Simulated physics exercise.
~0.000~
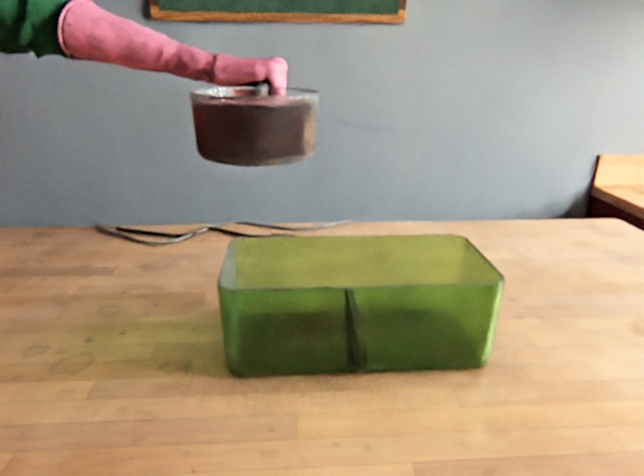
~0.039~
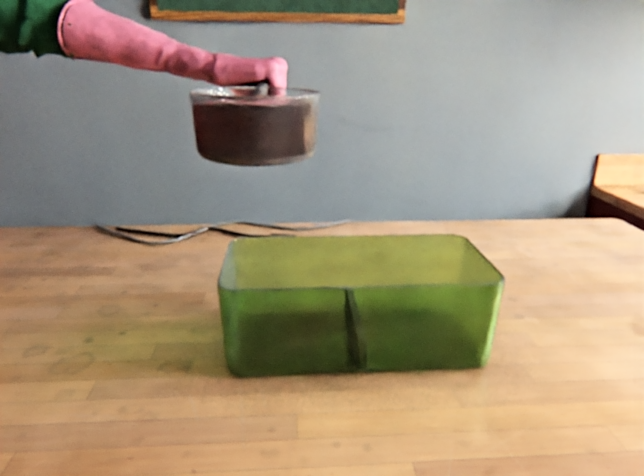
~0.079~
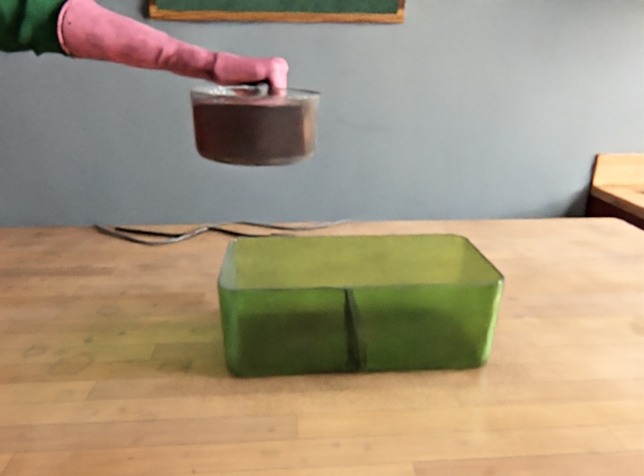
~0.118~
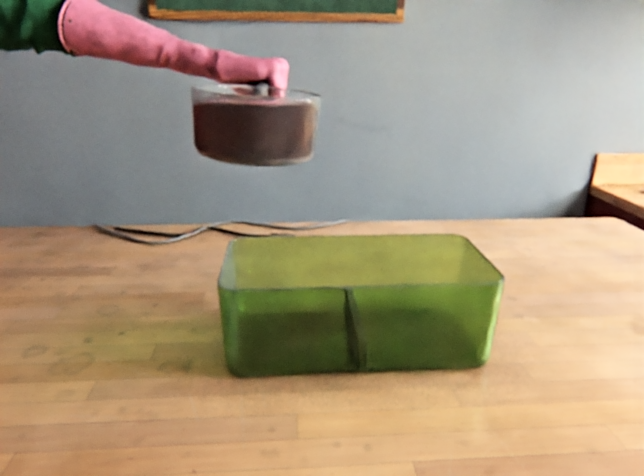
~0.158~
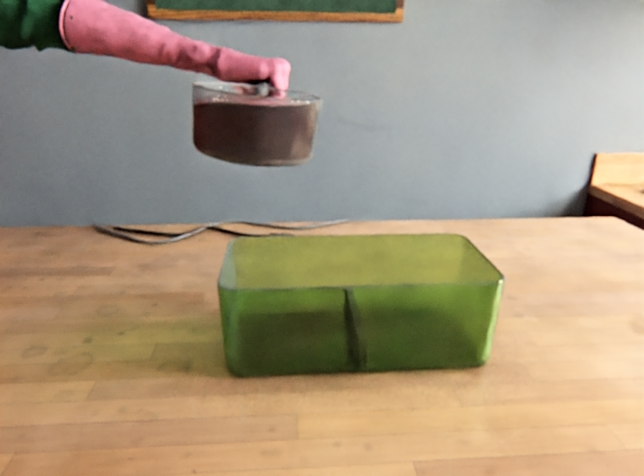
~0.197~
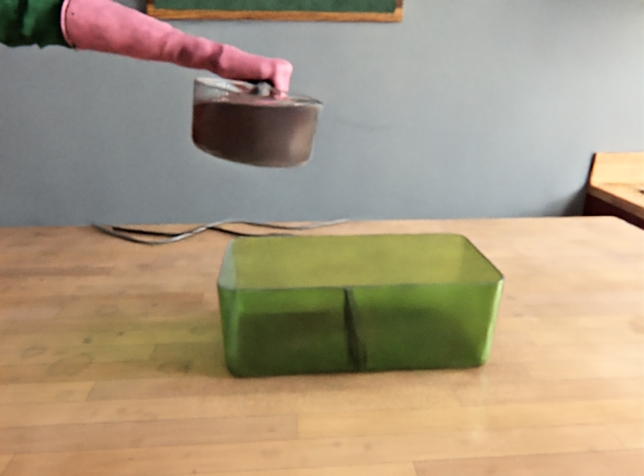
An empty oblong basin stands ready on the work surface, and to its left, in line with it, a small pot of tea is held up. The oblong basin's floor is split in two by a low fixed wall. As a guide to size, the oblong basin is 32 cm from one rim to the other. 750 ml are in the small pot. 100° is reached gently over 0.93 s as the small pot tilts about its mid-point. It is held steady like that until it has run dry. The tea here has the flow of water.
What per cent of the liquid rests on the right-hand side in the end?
70 percent.
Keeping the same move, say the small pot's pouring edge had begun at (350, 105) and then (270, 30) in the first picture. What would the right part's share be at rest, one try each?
Roughly 90 per cent the first time and 45 per cent the second.
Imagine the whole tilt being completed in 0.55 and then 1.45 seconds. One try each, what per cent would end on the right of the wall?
The first try gives 60 percent and the second 75 percent.
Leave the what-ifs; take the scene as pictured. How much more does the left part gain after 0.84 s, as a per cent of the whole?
That amounts to roughly 18 per cent of the whole.
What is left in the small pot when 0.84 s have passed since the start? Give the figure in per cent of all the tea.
10 per cent or thereabouts.
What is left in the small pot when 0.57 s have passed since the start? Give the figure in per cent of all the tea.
54 %.
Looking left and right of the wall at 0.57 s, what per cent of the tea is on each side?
Roughly 2 sits left and 7 sits right.
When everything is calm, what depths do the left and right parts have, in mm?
10 mm left, 24 mm right.
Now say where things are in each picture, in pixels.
In the first picture, it leans 0°; its right rim is at (318, 94); the tea meets the walls at (196, 102) and (316, 102); the oblong basin's rim runs from (225, 263) to (484, 258); the wall's top is at (355, 312).
In the second picture, it leans 0°; its right rim is at (318, 95); the tea meets the walls at (196, 102) and (316, 102).
In the third picture, it leans 2°; its right rim is at (319, 96); the tea meets the walls at (196, 100) and (316, 103).
In the fourth picture, it leans 4°; its right rim is at (320, 98); the tea meets the walls at (197, 100) and (317, 103).
In the fifth picture, it leans 7°; its right rim is at (321, 101); the tea meets the walls at (197, 100) and (318, 103).
In the sixth picture, it leans 11°; its right rim is at (321, 106); the tea meets the walls at (197, 100) and (318, 104).
By 0.57 s the tilt is 67° and 55 per cent is still to pour, 2 is left of the wall and 7 right of it.
By 0.84 s the tilt is 98° and 10 per cent is still to pour, 11 is left of the wall and 67 right of it.
By 1.12 s the tilt is 100° and 1 per cent is still to pour, 26 is left of the wall and 69 right of it.
By 1.43 s the tilt is 100° and 0 per cent is still to pour, 29 is left of the wall and 70 right of it.
At rest 29 per cent lies left of the wall, 70 right of it and 1 outside.
